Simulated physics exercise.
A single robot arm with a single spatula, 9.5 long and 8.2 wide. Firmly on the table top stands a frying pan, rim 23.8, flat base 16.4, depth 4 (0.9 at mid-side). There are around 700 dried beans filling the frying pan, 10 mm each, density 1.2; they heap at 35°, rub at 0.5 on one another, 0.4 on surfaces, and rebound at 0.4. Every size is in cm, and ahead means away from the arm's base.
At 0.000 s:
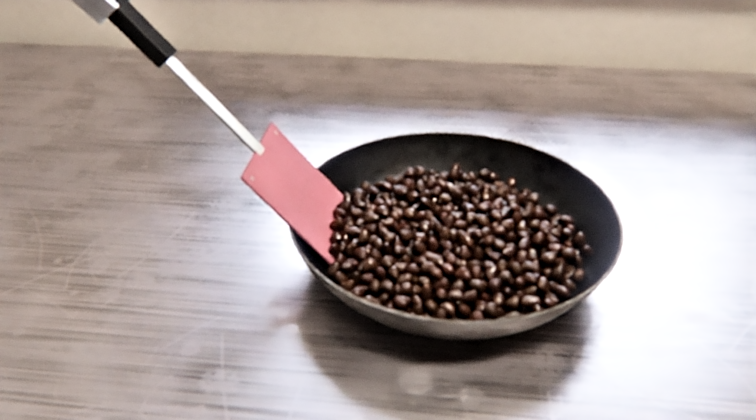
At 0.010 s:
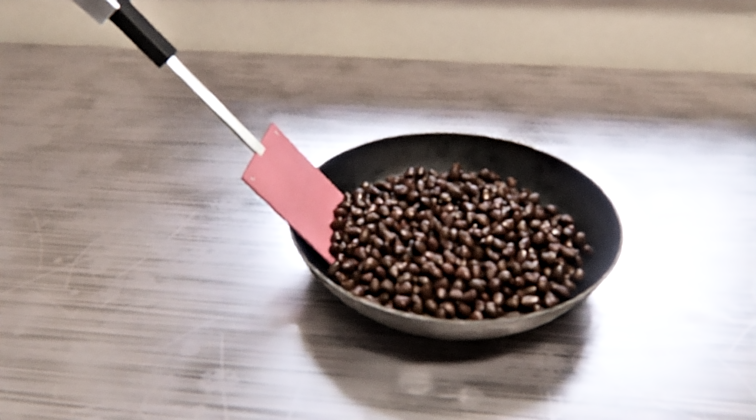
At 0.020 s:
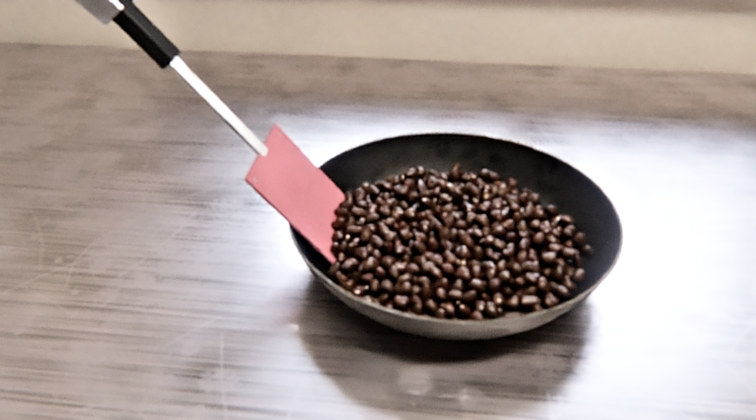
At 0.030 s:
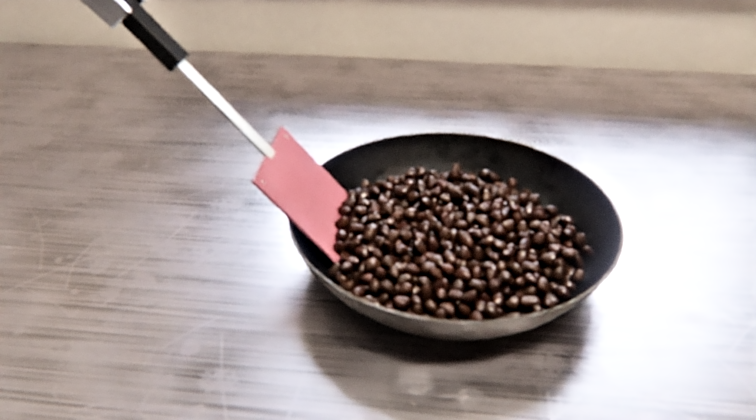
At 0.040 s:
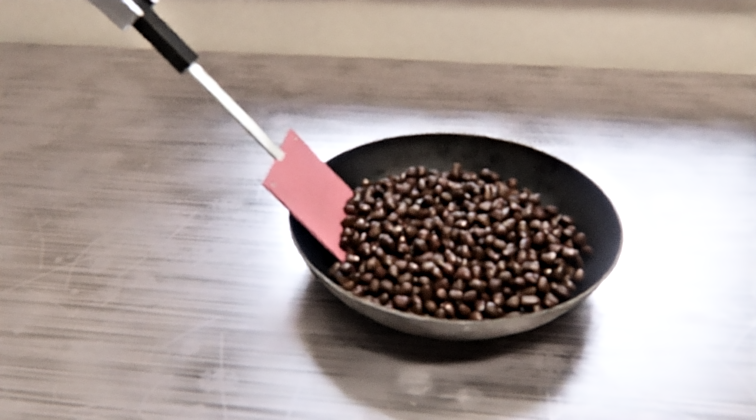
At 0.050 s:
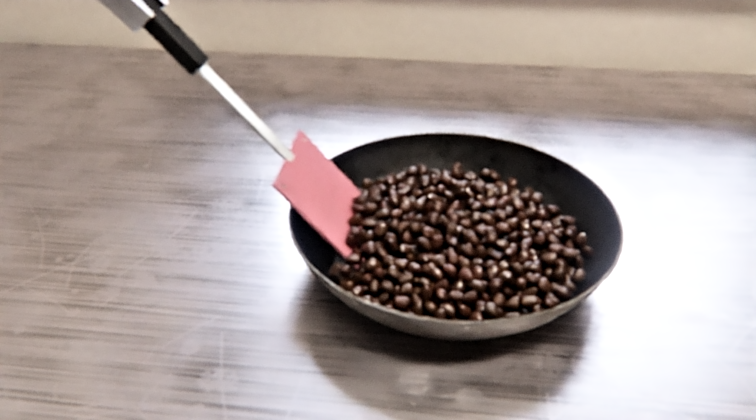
A robot arm slowly pushes a pink spatula rightward into dark beans in a frying pan.
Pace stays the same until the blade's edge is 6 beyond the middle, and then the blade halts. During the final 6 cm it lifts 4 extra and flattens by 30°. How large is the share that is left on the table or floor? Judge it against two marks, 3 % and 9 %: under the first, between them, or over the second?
Between them, so from 3 to 9 %.
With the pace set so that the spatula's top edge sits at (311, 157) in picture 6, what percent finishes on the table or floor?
Roughly 20 per cent.
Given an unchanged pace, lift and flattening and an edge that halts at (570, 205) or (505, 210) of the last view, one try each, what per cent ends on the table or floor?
I'd say some 25 per cent, then some 0 per cent.
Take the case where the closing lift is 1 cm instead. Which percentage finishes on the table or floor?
It comes to around 5 percent.
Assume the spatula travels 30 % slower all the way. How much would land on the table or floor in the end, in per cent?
About 0 %.
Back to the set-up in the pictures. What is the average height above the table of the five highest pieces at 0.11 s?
About 5 cm.
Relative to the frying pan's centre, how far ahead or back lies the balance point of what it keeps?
Roughly 4.0 cm ahead of the centre.
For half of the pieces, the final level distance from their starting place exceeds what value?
Roughly 4 cm.
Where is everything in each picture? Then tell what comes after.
The first frame shows the spatula top edge at (257, 148), sloping 50°; upper third of the load around (447, 229), from x 335 to 585, top at y 170; 700 in the frying pan.
The second frame shows the spatula top edge at (257, 148), sloping 50°; upper third of the load around (447, 229), from x 335 to 585, top at y 170.
The third frame shows the spatula top edge at (261, 150), sloping 50°; upper third of the load around (447, 229), from x 335 to 585, top at y 170.
The fourth frame shows the spatula top edge at (268, 152), sloping 50°; upper third of the load around (447, 229), from x 335 to 585, top at y 170.
The fifth frame shows the spatula top edge at (277, 154), sloping 50°; upper third of the load around (443, 229), from x 335 to 585, top at y 170.
The sixth frame shows the spatula top edge at (287, 156), sloping 50°; upper third of the load around (445, 226), from x 335 to 585, top at y 165; 700 in the frying pan.
After 0.11 s, sloping 50°, highest piece 6 above the table; 700 in the frying pan.
After 0.17 s, sloping 38°, highest piece 6 above the table; 700 in the frying pan.
After 0.40 s, sloping 20°, highest piece 5 above the table; 660 in the frying pan, 35 on the table or floor, 5 on the blade or in flight.
After 1.45 s, sloping 20°, highest piece 5 above the table; 658 in the frying pan, 42 on the table or floor.
In the end, 658 in the frying pan, 42 on the table or floor. That is 6 % on the table or floor.
